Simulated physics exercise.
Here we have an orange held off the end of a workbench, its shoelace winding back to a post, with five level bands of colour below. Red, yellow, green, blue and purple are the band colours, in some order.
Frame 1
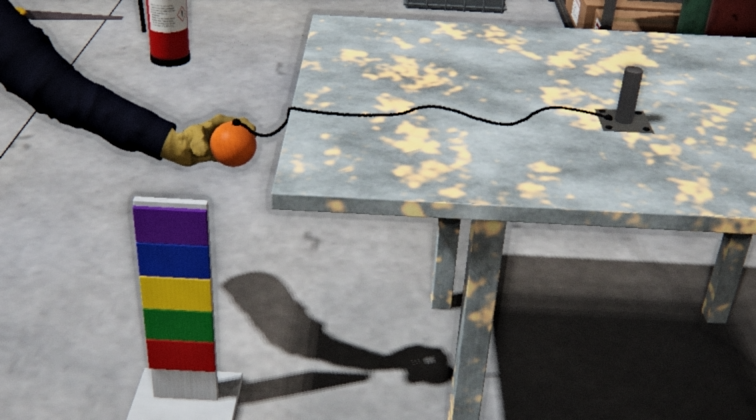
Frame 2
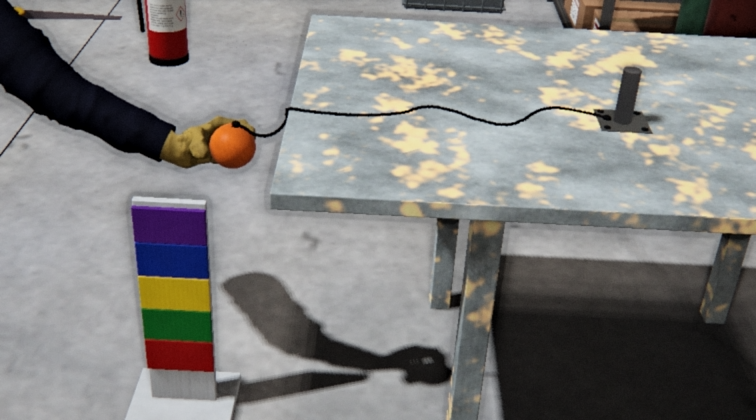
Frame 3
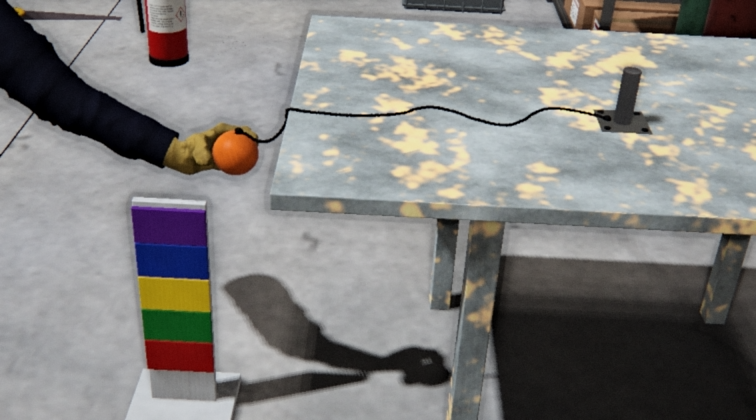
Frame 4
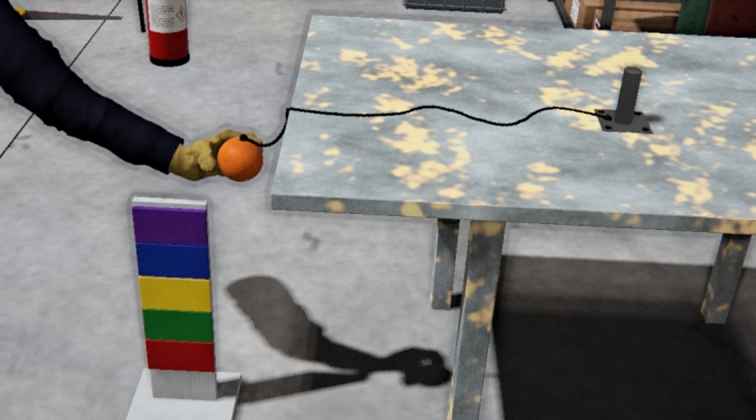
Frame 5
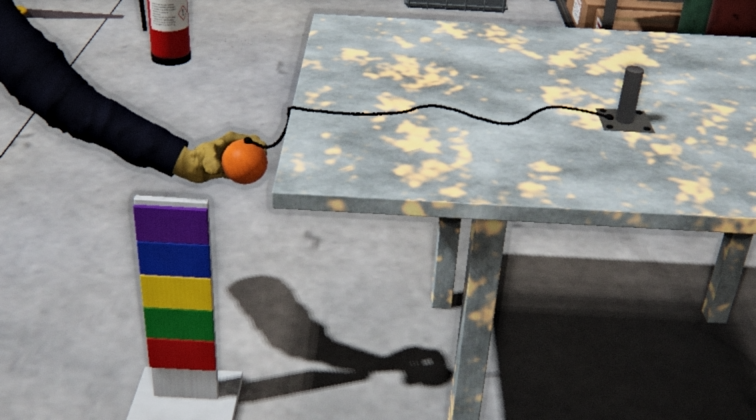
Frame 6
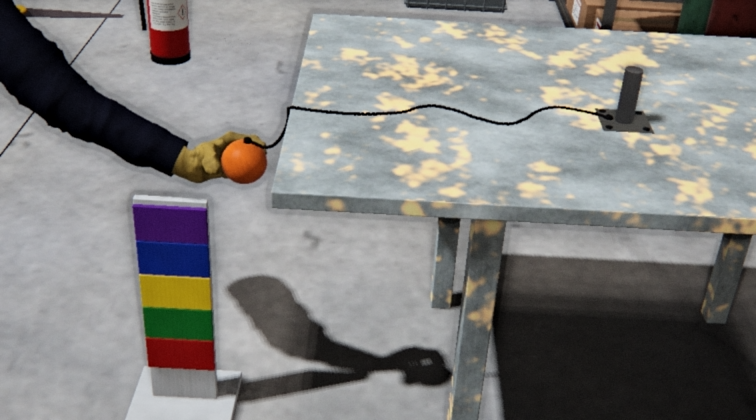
The video shows a gloved hand holding an orange ball beside a speckled workbench, a dark cord winding from it to a post, above five coloured bands. The hand and ball shift slightly down and right.
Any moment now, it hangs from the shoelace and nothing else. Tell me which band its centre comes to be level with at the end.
Its centre comes to be level with the purple band.
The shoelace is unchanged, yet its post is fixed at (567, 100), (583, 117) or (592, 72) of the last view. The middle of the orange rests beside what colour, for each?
Going case by case, it's blue, blue and finally purple.
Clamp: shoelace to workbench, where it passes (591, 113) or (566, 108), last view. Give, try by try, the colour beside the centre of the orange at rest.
Try one: Purple. Try two: Purple.
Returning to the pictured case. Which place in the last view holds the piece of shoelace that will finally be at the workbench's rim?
Close to (327, 112).
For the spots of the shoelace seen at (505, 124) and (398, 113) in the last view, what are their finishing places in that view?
The first settles around (479, 113), the second around (359, 107).
Early on, orange near (318, 217); level with purple.
Midway, orange near (287, 226); level with purple.
Finally, orange near (294, 228); level with purple. Its middle rests at the purple band.
